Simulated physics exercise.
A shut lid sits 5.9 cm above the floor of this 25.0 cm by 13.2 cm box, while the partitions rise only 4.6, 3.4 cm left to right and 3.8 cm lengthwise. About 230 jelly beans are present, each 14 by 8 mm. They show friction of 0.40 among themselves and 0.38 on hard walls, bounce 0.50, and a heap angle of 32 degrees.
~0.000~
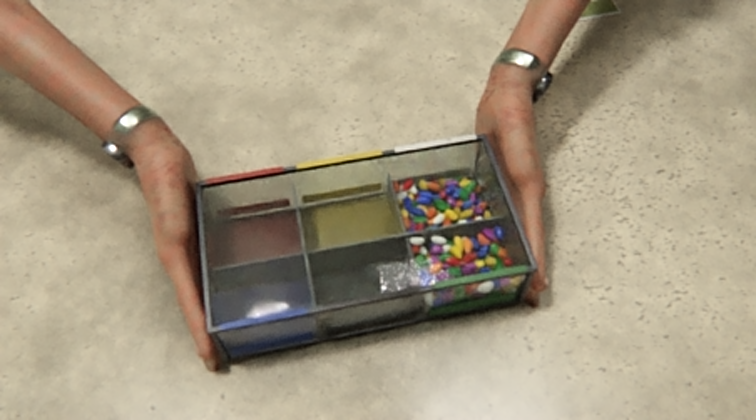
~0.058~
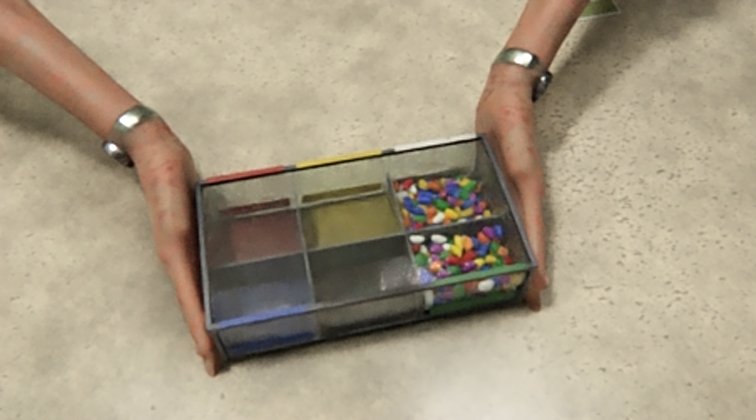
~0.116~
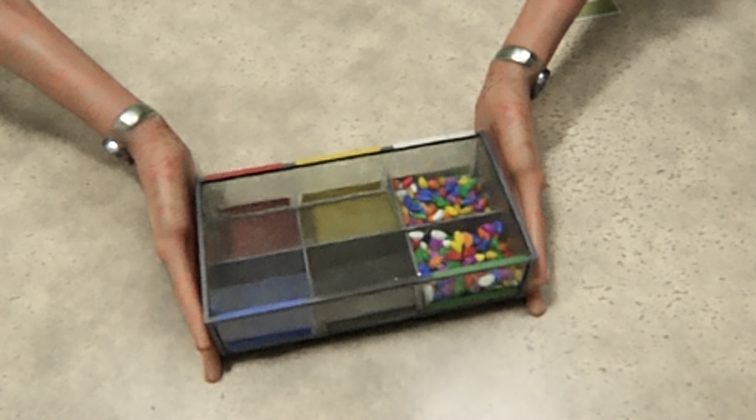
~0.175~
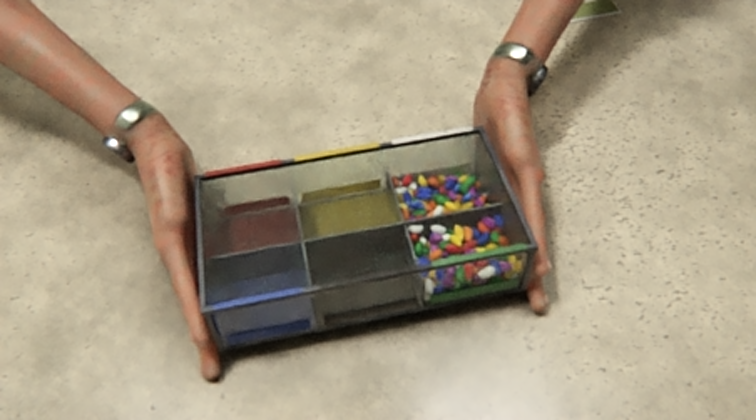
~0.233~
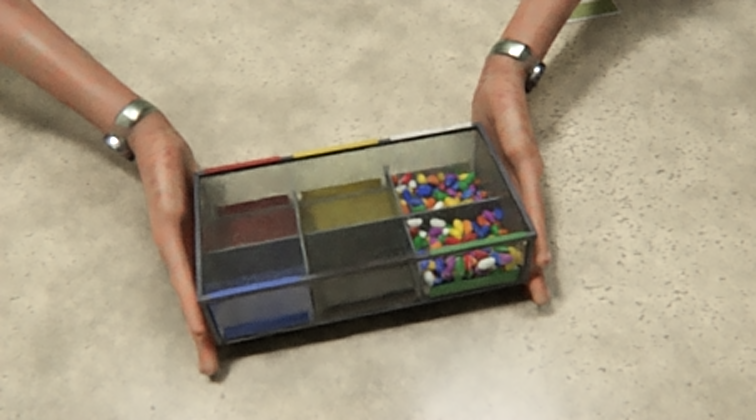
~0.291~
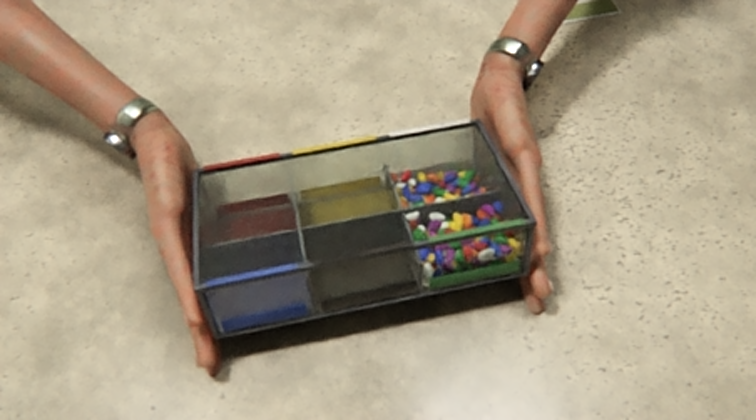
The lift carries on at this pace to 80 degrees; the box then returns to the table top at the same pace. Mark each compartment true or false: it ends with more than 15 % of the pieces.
Red compartment: False, blue compartment: False, green compartment: True, yellow compartment: False, white compartment: True, black compartment: False.
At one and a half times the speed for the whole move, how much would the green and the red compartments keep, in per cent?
In per cent, green gets 35 and red gets 0.
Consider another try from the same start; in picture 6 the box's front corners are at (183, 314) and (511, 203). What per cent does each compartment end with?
In per cent, the final split is red 15, blue 0, green 20, yellow 30, white 20, black 10.
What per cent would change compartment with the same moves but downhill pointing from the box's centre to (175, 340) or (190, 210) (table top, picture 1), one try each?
Estimate: Some 50 % and some 50 % respectively.
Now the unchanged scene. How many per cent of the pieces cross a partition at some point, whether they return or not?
About 20 %.
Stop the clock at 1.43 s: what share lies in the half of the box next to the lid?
20 per cent, give or take.
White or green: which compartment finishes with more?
That would be the white compartment.
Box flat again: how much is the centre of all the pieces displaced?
I'd put the distance at roughly 2.5 cm.
After 1.43 s, tilt 80 degrees; green 50 %, white 50 %.
After 2.19 s, tilt 36 degrees; green 45 %, yellow 5 %, white 50 %.
After 2.98 s, tilt 0 degrees; green 45 %, yellow 5 %, white 50 %.
By 3.4 s all is still; red 0 %, blue 0 %, green 45 %, yellow 5 %, white 50 %, black 0 %.
